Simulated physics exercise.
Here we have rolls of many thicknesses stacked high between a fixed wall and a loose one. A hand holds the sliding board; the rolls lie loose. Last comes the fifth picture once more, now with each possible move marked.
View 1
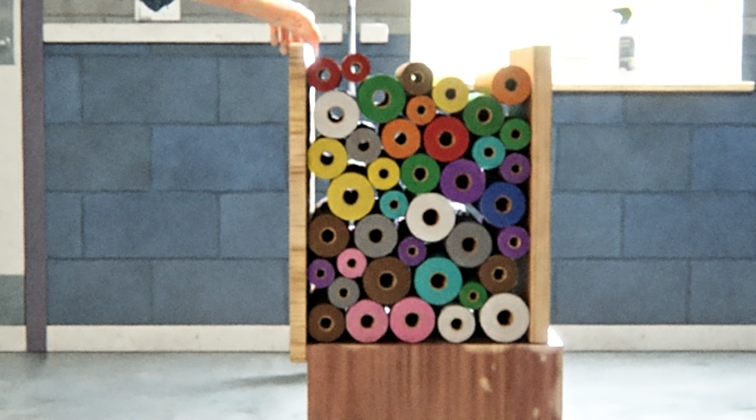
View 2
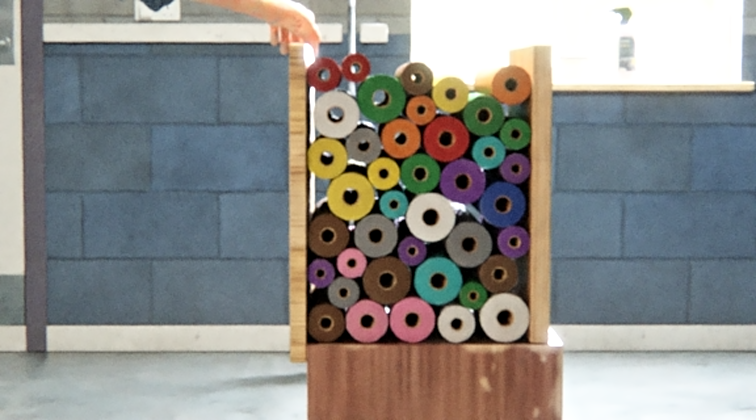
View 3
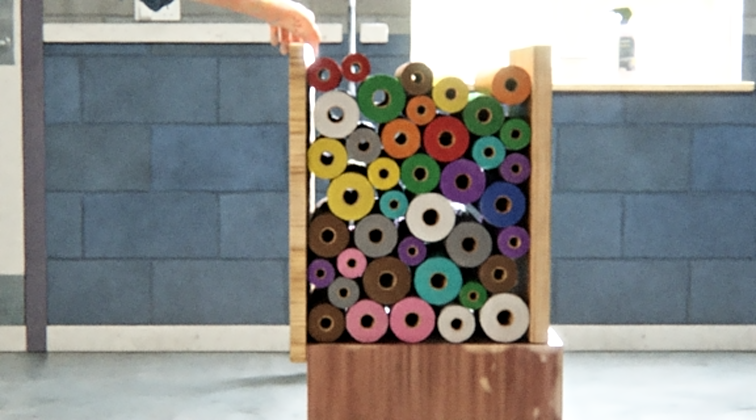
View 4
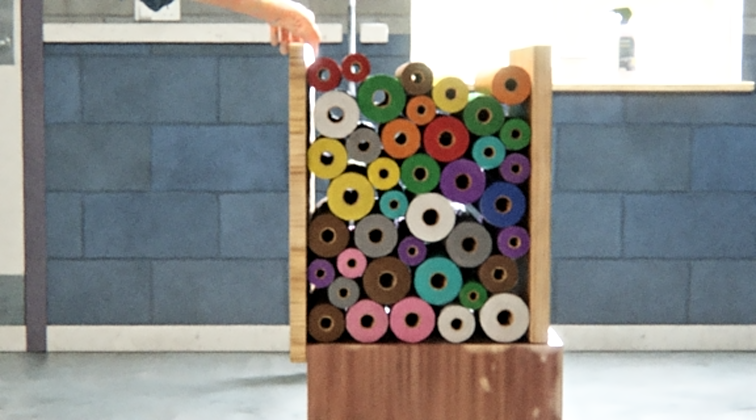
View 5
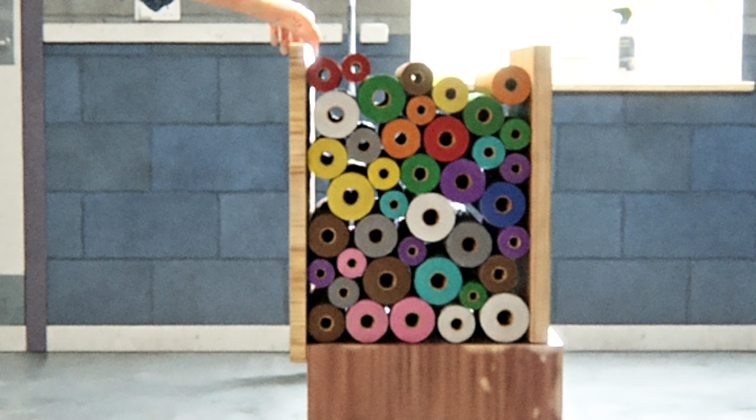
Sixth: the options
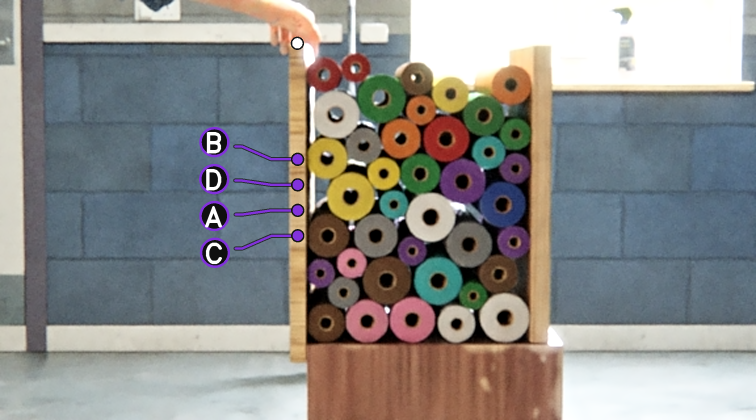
Colourful rolls lie stacked between two wooden boards while a hand holds the left board still.
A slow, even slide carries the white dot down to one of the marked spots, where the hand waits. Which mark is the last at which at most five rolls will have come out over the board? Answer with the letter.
The answer is mark D.
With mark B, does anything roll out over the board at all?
At B: Yes.
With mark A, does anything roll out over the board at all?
Yes, at A.
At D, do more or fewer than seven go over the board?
At D, fewer than seven.
On the marked copy, A at (298, 211); B at (298, 160); C at (298, 236); D at (298, 185); the white dot at (297, 43).
Following D. Soon after the start, top of the board (306, 106).
Later, top of the board (306, 178).
In the end, top of the board (306, 185), two out over the board.
As for the rest, A more than five out over the board; B two out over the board; C more than five out over the board.
